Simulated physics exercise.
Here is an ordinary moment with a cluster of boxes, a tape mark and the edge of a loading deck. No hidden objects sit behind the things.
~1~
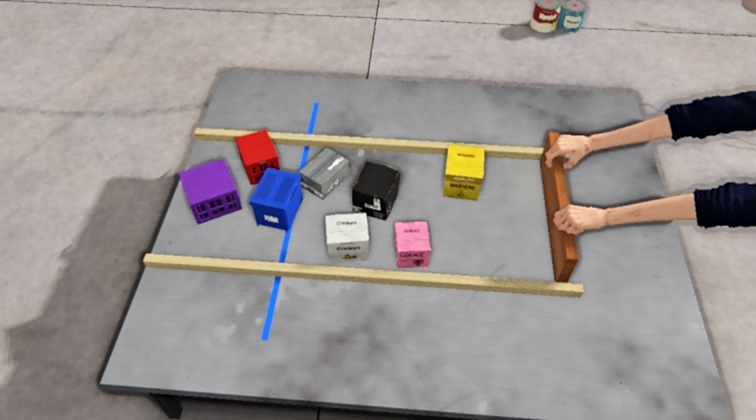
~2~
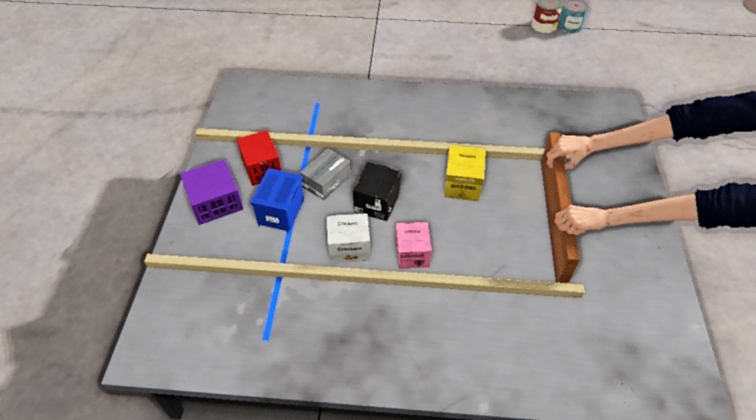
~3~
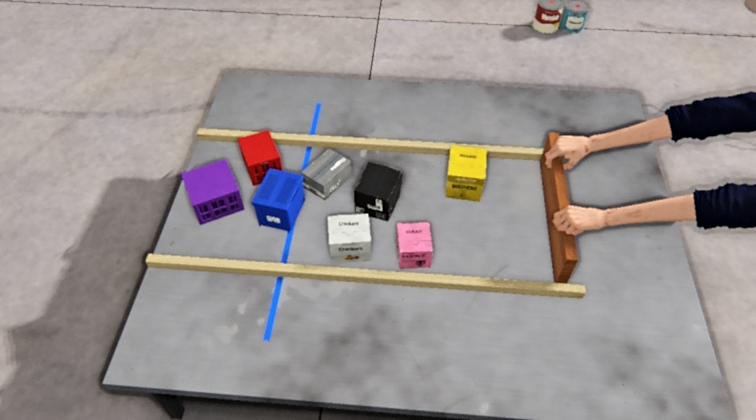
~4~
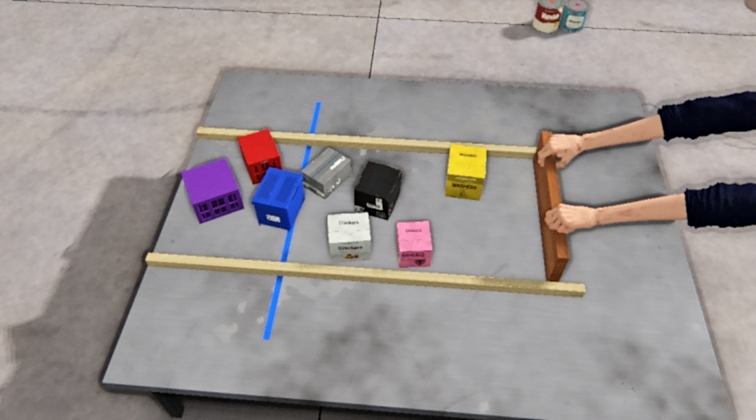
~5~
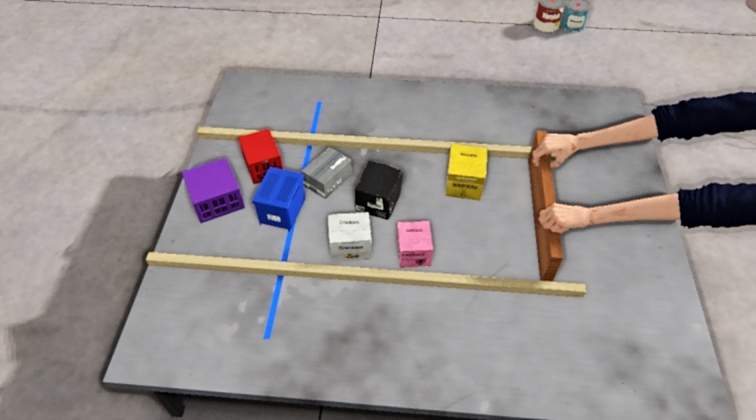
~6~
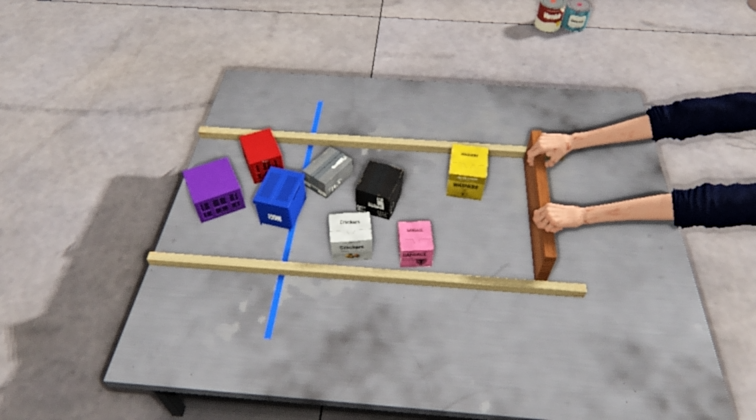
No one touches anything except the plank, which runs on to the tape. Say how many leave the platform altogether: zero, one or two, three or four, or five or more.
The fall count stays at nil.
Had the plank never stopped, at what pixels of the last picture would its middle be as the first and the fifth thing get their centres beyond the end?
Roughly (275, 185) for the earlier crossing, roughly (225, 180) for the later one.
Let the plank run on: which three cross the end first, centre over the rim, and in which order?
Sequence: Purple crate, then red crate, then blue tote.
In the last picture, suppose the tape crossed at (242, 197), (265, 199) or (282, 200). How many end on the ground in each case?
Result per try: 3; 1; 0.
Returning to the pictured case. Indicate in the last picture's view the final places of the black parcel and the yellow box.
I'd say approximately (273, 204) and then (286, 160).
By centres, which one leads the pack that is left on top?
It's the purple crate that ends nearest.
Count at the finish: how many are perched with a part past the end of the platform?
In total, 1 of them.
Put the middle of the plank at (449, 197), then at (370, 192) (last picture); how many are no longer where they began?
One spot: 1. Other spot: 5.
A little later, none off yet; purple crate at rest near (214, 190); red crate at rest near (262, 156); blue tote at rest near (281, 199).
When it is over, the number that fall off is zero.
